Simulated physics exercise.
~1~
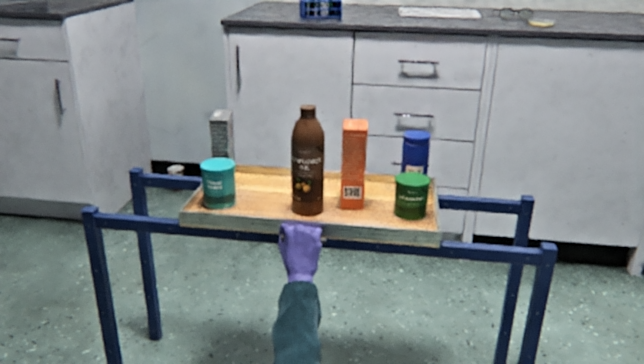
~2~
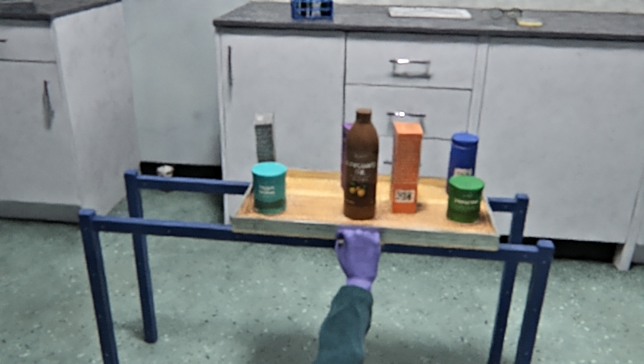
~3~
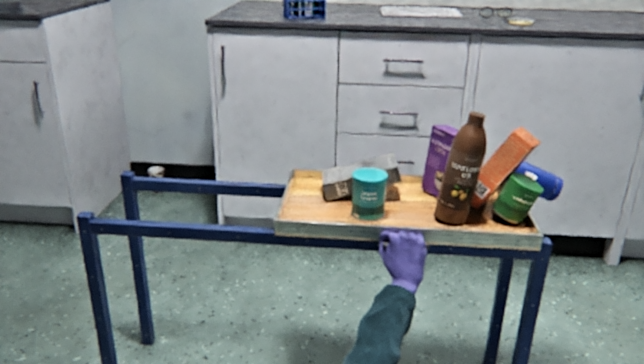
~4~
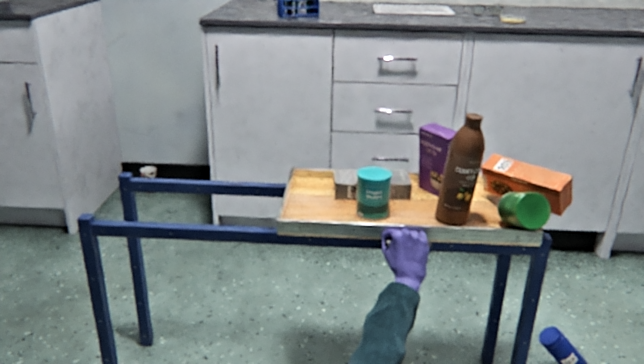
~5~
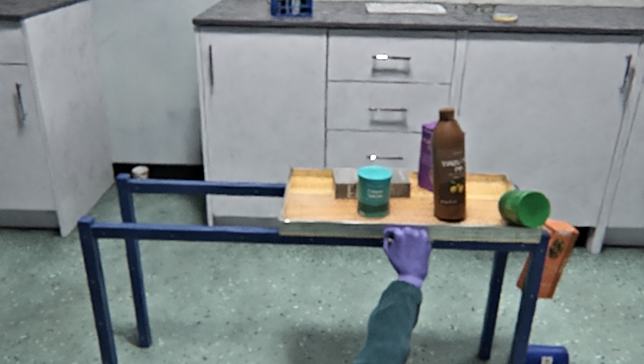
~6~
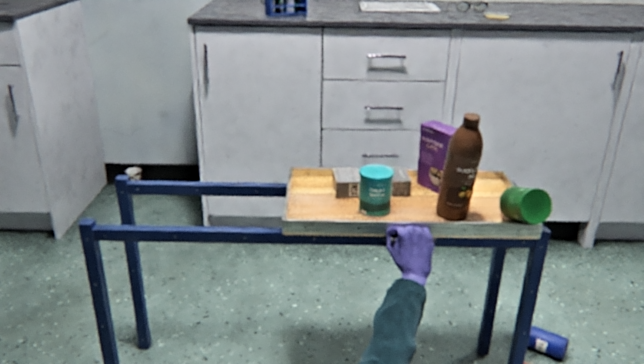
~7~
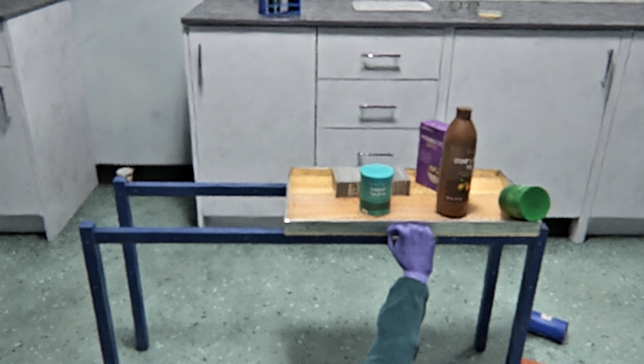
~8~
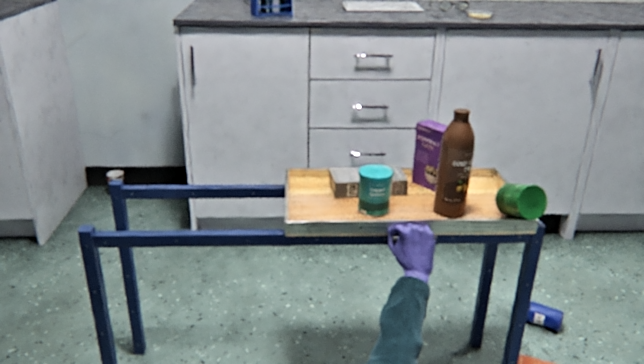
The video shows a purple-gloved hand moving a wooden tray of containers rightward along blue rails until it stops, tipping several; the blue jar and orange carton fall to the floor, while the green tin and grey packet lie toppled beside the standing brown bottle, turquoise tin and purple packet.
